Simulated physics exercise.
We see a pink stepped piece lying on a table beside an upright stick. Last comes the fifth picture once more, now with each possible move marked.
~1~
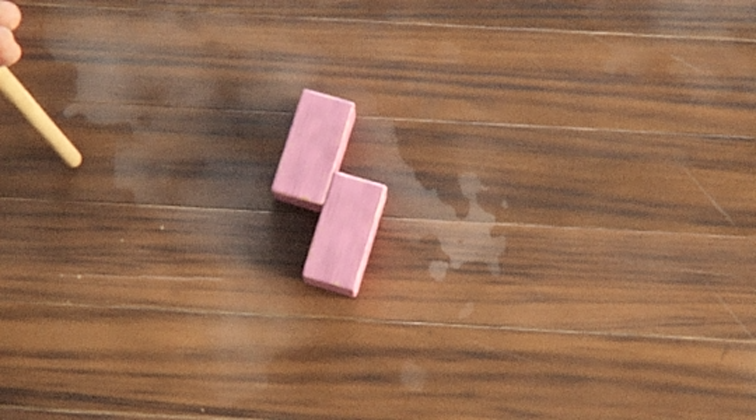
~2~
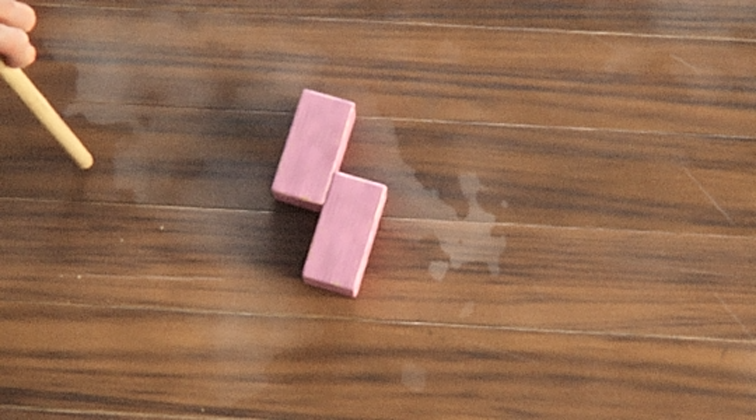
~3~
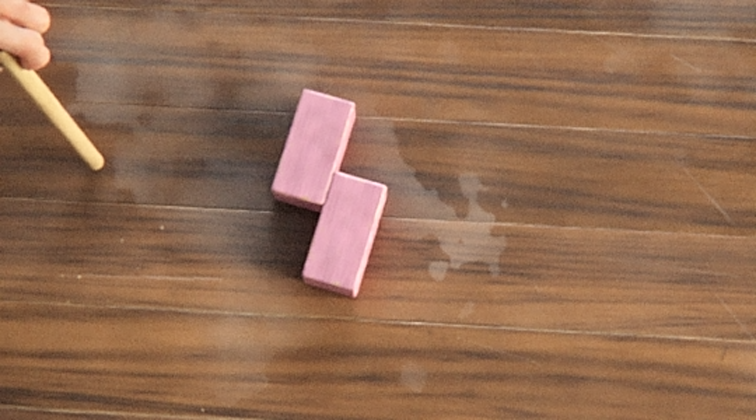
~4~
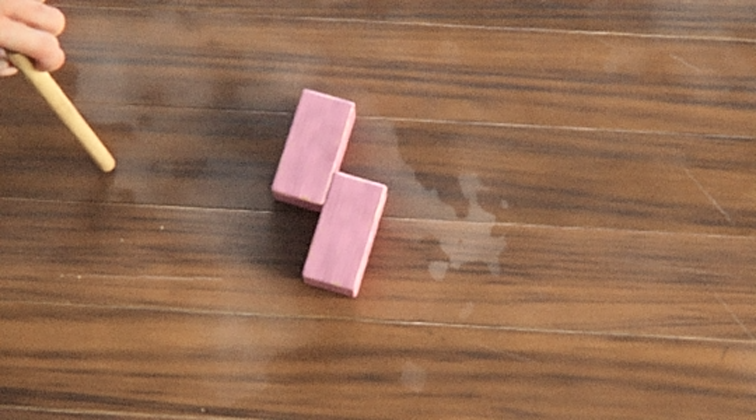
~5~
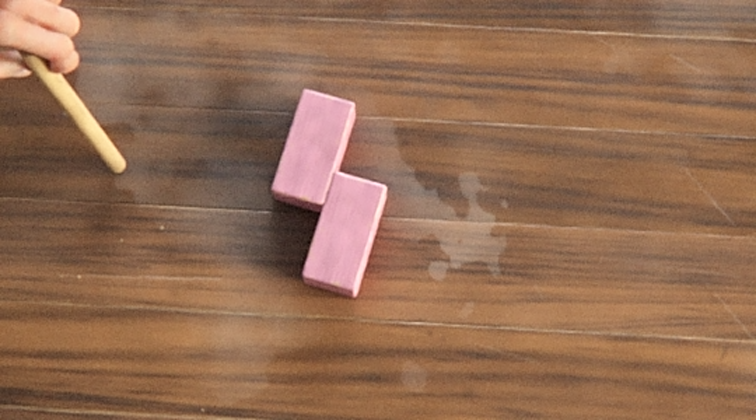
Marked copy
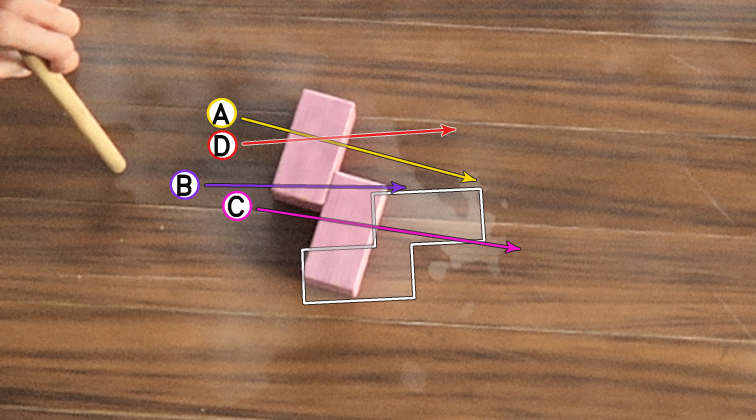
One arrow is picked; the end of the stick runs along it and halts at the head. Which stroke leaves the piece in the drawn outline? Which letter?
Take A.
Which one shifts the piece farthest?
That is B.
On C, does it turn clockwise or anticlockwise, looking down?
Anticlockwise.
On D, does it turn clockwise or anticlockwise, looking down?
On that stroke, clockwise.
On the marked copy, A from (242, 118) to (475, 180); B from (206, 185) to (405, 188); C from (258, 209) to (519, 249); D from (244, 144) to (454, 129).
Taking A. A third of the way, foot of the stick (325, 141), piece (350, 151).
Two thirds of the way, foot of the stick (408, 163), piece (416, 187).
When it is over, foot of the stick (475, 181), piece (434, 207); it fills the outline.
As for the rest, B leaves the piece out of the outline, at (462, 176); C leaves the piece out of the outline, at (374, 173); D leaves the piece out of the outline, at (407, 170).
